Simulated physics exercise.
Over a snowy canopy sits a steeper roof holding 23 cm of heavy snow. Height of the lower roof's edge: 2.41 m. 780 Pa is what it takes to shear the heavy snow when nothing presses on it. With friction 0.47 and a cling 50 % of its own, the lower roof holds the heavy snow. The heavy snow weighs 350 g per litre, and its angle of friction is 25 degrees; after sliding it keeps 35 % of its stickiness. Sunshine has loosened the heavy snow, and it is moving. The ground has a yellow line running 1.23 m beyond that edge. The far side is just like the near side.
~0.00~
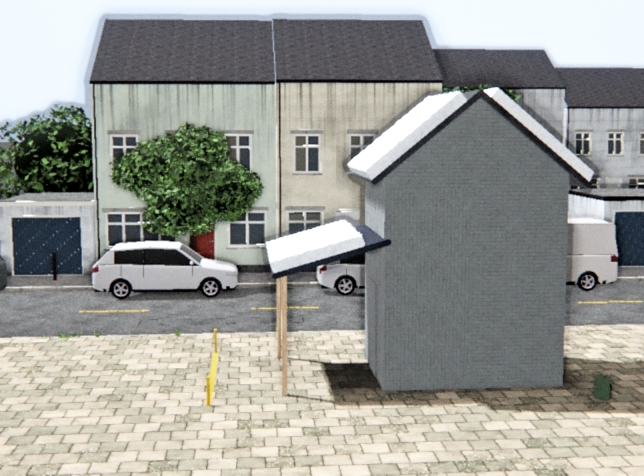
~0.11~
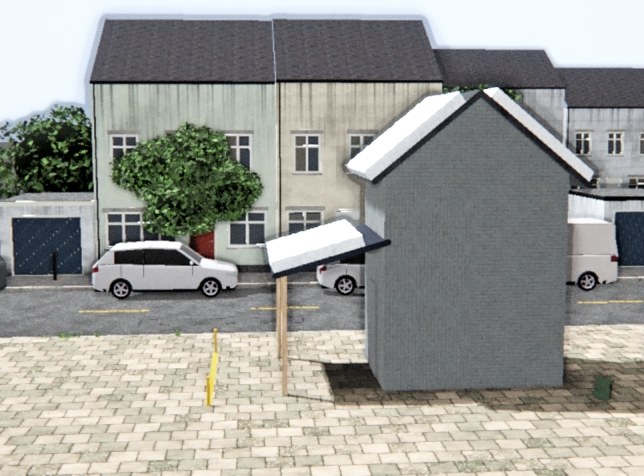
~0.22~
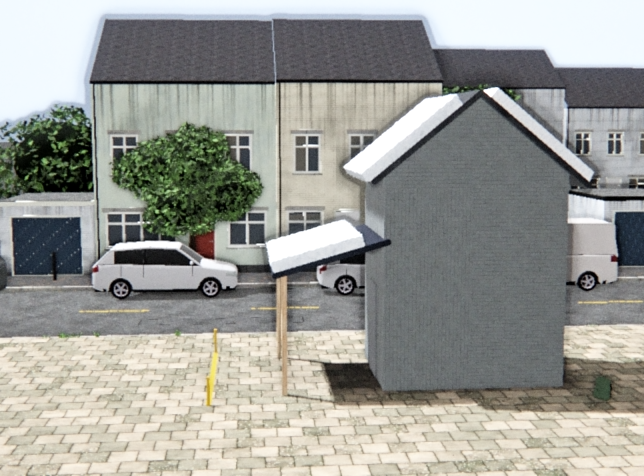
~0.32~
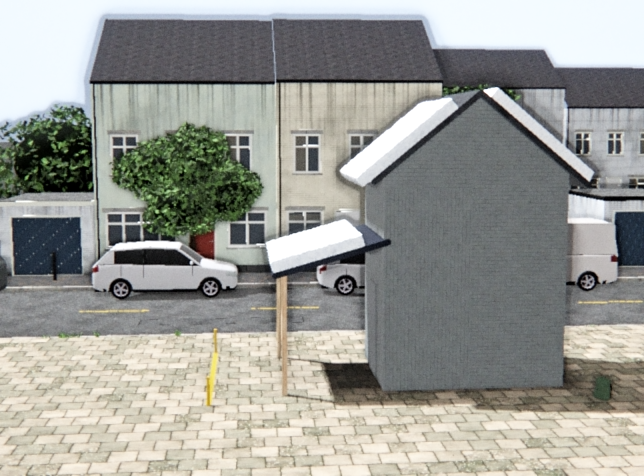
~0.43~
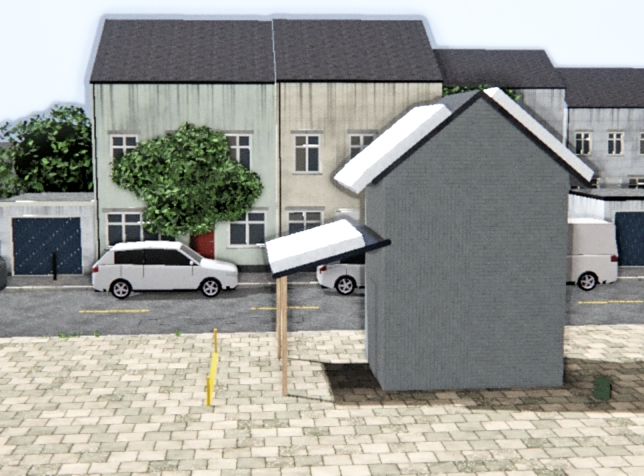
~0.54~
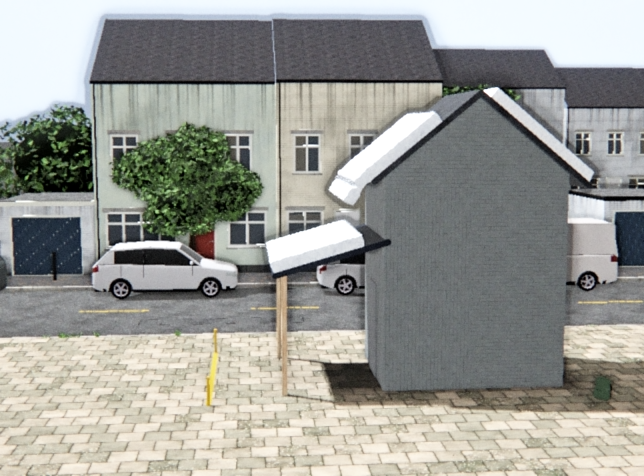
A thick slab of snow slid slowly down the left side of the tall gray brick building's roof, poking out past the edge and starting to crack, while the snow on the lower roof stayed put.
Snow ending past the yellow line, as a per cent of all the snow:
Roughly 28 %.
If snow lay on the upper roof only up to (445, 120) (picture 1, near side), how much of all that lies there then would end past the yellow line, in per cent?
I'd say close to 12 in a hundred.
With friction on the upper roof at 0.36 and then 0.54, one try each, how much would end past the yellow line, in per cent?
Try 1: 14 %; try 2: 1 %.
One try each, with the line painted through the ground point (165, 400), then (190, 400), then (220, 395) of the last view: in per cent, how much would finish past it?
About 12 %, 20 %, 35 %.
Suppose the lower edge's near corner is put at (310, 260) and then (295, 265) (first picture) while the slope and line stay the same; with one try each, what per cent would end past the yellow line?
I'd expect around 40 percent the first time and around 35 percent the second.
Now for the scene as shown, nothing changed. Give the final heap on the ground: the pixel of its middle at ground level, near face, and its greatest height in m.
(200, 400), 0.3 m.
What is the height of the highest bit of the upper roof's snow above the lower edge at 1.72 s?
0.7 m, more or less.
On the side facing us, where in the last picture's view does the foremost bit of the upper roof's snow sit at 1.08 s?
You'll find it somewhere near (289, 252) on the near face.
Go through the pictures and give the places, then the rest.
Leading edge of the heavy snow at (370, 176), in the first frame.
Leading edge of the heavy snow at (370, 169), its middle shifted 2.3 cm, in the second frame.
Leading edge of the heavy snow at (367, 171), its middle shifted 9.3 cm, 4 % of it past the upper edge, in one piece, in the third frame.
Leading edge of the heavy snow at (362, 174), its middle shifted 21 cm, 9 % of it past the upper edge, in one piece, in the fourth frame.
Leading edge of the heavy snow at (356, 185), its middle shifted 39 cm, 17 % of it past the upper edge, in one piece, in the fifth frame.
Leading edge of the heavy snow at (348, 196), its middle shifted 62 cm, 26 % of it past the upper edge, cracking, in the sixth frame.
After 1.08 s, none is below the lower edge and 0 % is past the line.
After 1.72 s, 22 % is below the lower edge and 2 % is past the line.
After 2.36 s, 50 % is below the lower edge and 26 % is past the line.
After 3.00 s, 50 % is below the lower edge and 28 % is past the line.
After 3.10 s, at the end, 50 % is below the lower edge and 28 % is past the line.
